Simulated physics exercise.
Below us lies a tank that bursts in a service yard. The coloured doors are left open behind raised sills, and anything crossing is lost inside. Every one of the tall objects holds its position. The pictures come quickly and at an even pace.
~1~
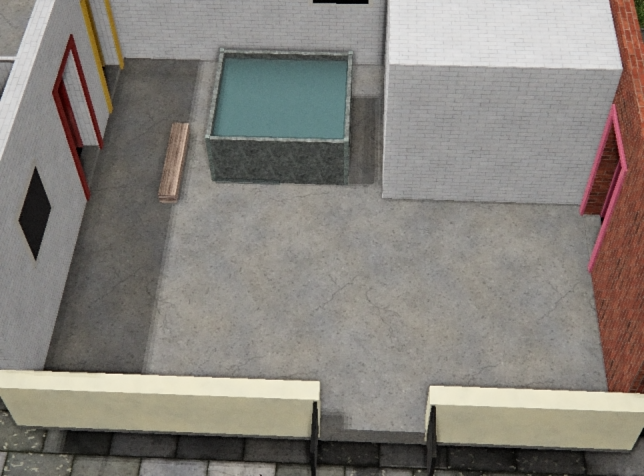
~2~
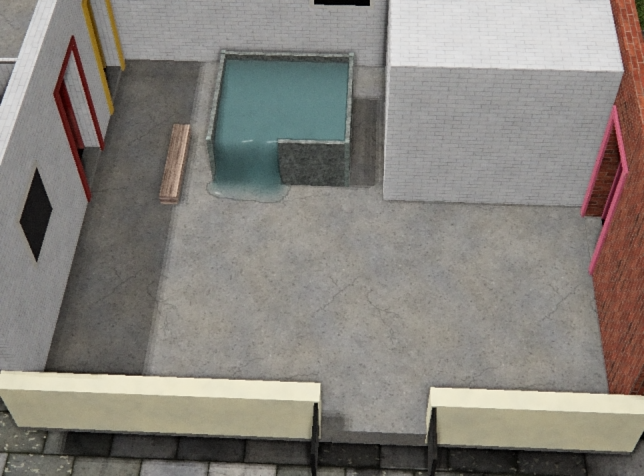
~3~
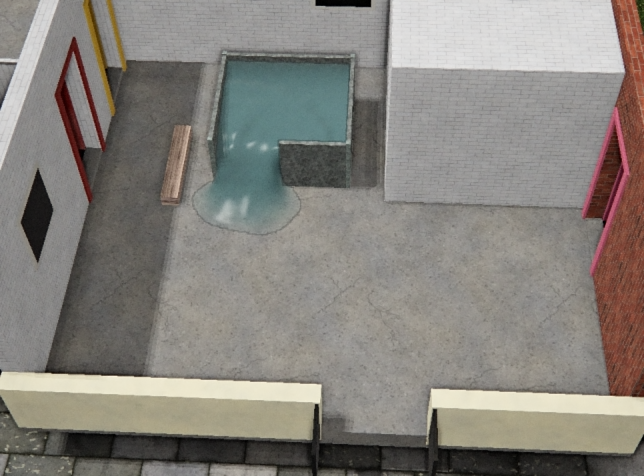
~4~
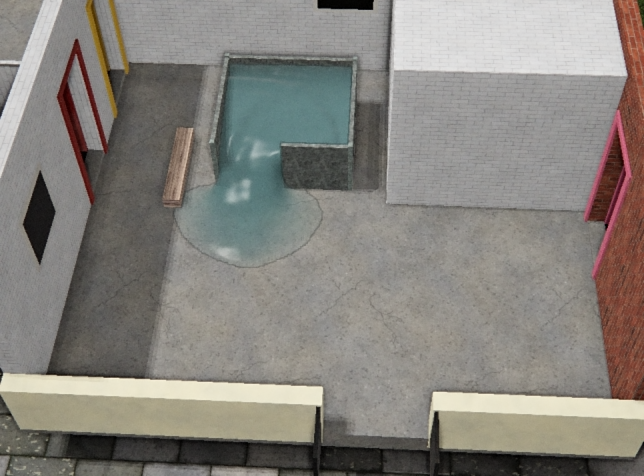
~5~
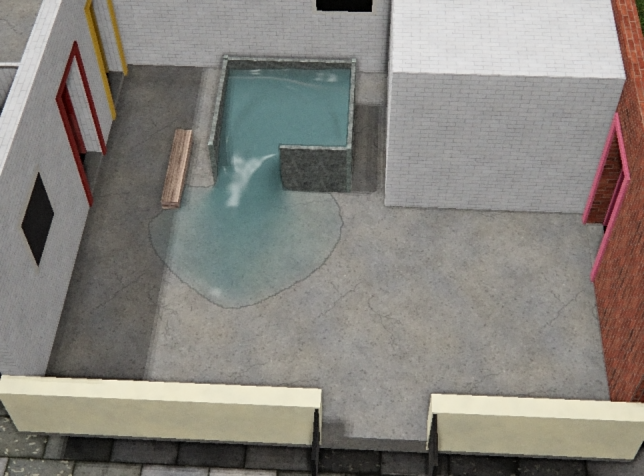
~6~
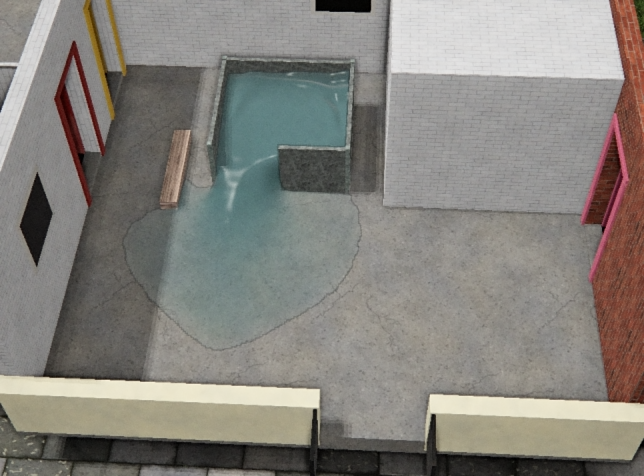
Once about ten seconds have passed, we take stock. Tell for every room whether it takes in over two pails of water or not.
Outcome: The red door will not top two buckets. The pink door will top two buckets. The yellow door will not top two buckets.
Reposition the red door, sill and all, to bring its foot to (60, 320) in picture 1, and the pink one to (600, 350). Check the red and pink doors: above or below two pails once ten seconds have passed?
Red door tops the limit, pink door tops the limit.
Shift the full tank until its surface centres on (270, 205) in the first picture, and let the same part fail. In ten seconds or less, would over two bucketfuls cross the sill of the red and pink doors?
Result - red door undershoots, pink door overshoots.
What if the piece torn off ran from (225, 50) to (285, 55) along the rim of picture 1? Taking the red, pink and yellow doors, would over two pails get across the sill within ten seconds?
So the red one ends up below, the pink one ends up below and the yellow one ends up above.
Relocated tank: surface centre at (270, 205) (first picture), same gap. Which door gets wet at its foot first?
That's the door marked red.
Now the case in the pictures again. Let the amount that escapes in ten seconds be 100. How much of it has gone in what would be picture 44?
Working it through, I arrive at 60 per cent.
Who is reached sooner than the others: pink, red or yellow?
Going by the pictures, it would be the door marked red.
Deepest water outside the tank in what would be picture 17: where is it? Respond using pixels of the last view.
Check roughly (51, 405).
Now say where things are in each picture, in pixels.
The first picture shows the tank at (282, 98) is whole and still.
In the second picture, the front is at (211, 184), out from the gap at (248, 165).
In the third picture, water pours out at (249, 170) and has run to (267, 229).
In the fourth picture, water pours out at (251, 173) and has run to (261, 261).
In the fifth picture, the front is at (225, 301), out from the gap at (250, 175).
In the sixth picture, water pours out at (248, 175) and has run to (213, 343).
A moment on, water covers 40 % of the floor; the red door not reached, the pink door not reached, the yellow door not reached.
Next, water covers 45 % of the floor; the red door not reached, the pink door not reached, the yellow door not reached.
Then, water covers 50 % of the floor; the red door wet at the sill, nothing in, the pink door not reached, the yellow door not reached.
Later, water covers 80 % of the floor; the red door wet at the sill, nothing in, the pink door wet at the sill, nothing in, the yellow door wet at the sill, nothing in.
In the end, water covers 95 % of the floor; the red door wet at the sill, nothing in, the pink door over two buckets in, the yellow door wet at the sill, nothing in.
